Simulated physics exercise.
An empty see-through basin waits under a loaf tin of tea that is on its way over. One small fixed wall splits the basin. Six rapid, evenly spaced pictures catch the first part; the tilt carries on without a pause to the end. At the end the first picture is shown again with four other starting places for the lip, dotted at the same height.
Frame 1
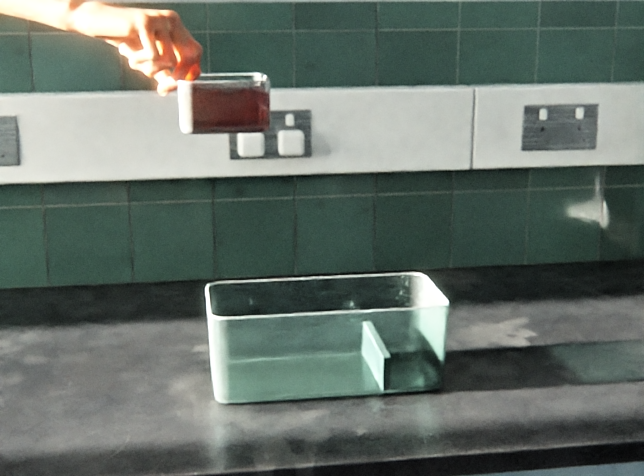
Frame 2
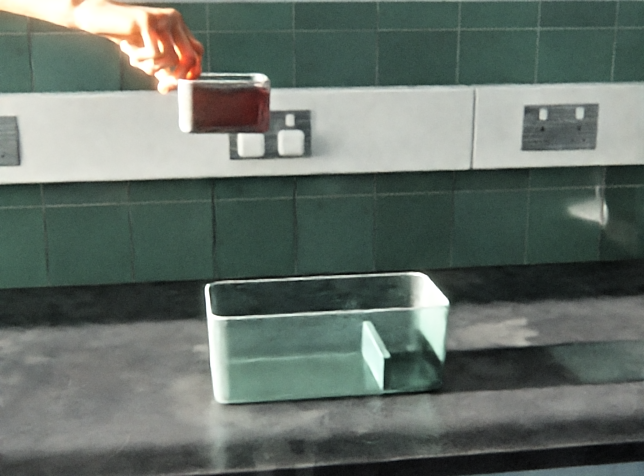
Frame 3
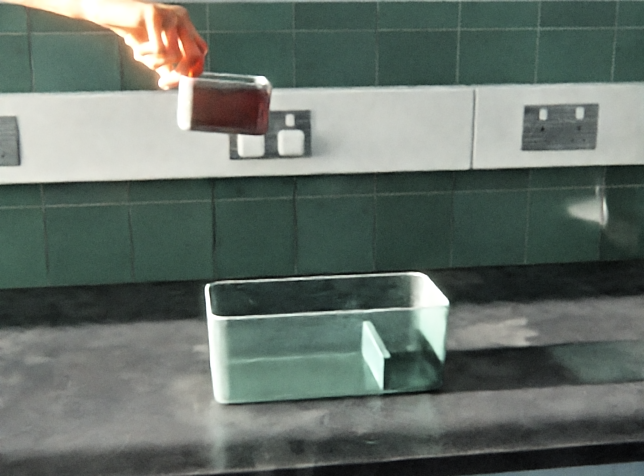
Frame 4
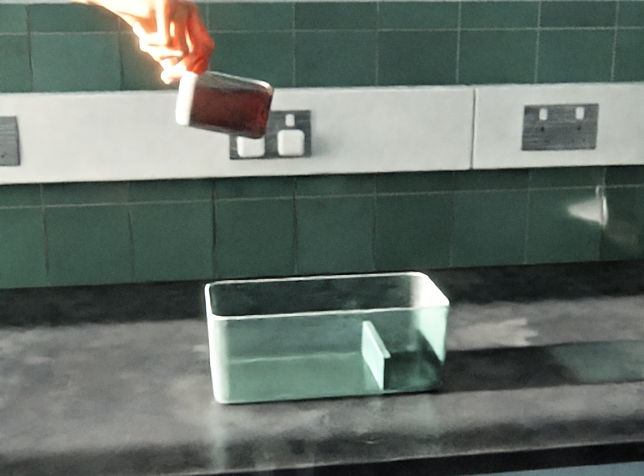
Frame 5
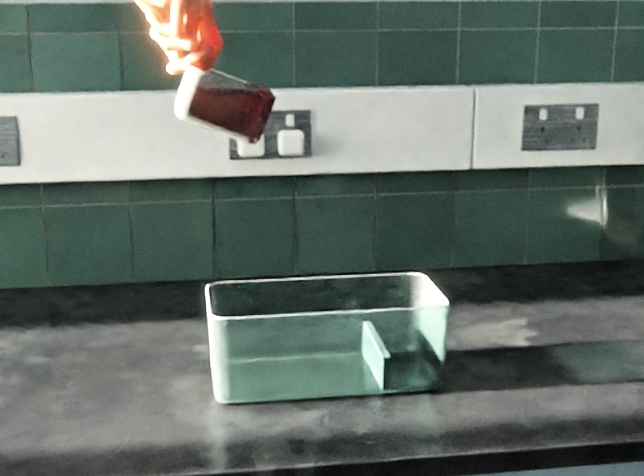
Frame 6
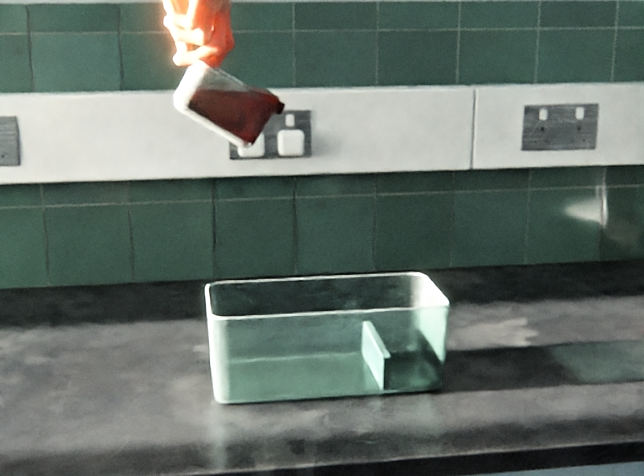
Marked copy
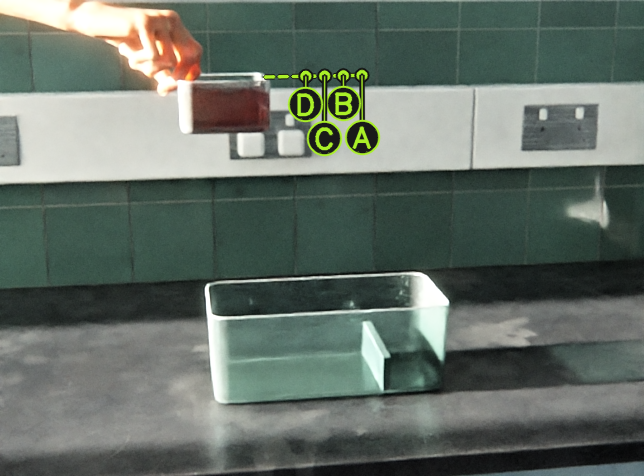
A hand tilting a small clear container of reddish-brown tea rightward above an empty see-through basin, the liquid reaching over the lip.
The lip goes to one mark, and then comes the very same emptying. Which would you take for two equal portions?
I would pick place D.
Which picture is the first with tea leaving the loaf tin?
In picture 5.
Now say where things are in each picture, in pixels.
Upright, lip at (265, 77); basin from (215, 401) to (443, 386); top of the wall at (376, 338); nothing has left yet.
Upright, lip at (266, 78); nothing has left yet.
Tipped about 6°, lip at (267, 81); nothing has left yet.
Tipped about 13°, lip at (269, 86); nothing has left yet.
Tipped about 21°, lip at (271, 93); tea is over the lip, down to (271, 93).
Tipped about 32°, lip at (272, 102); tea is over the lip, down to (276, 110).
On the marked copy, A at (361, 75); B at (343, 75); C at (324, 76); D at (305, 76).
For place A, about 22 % ends left of the wall and 72 % right of it; 6 % is lost outside.
For place B, about 26 % ends left of the wall and 70 % right of it; 4 % is lost outside.
For place C, about 37 % ends left of the wall and 59 % right of it; 4 % is lost outside.
For place D, about 51 % ends left of the wall and 47 % right of it; 3 % is lost outside.
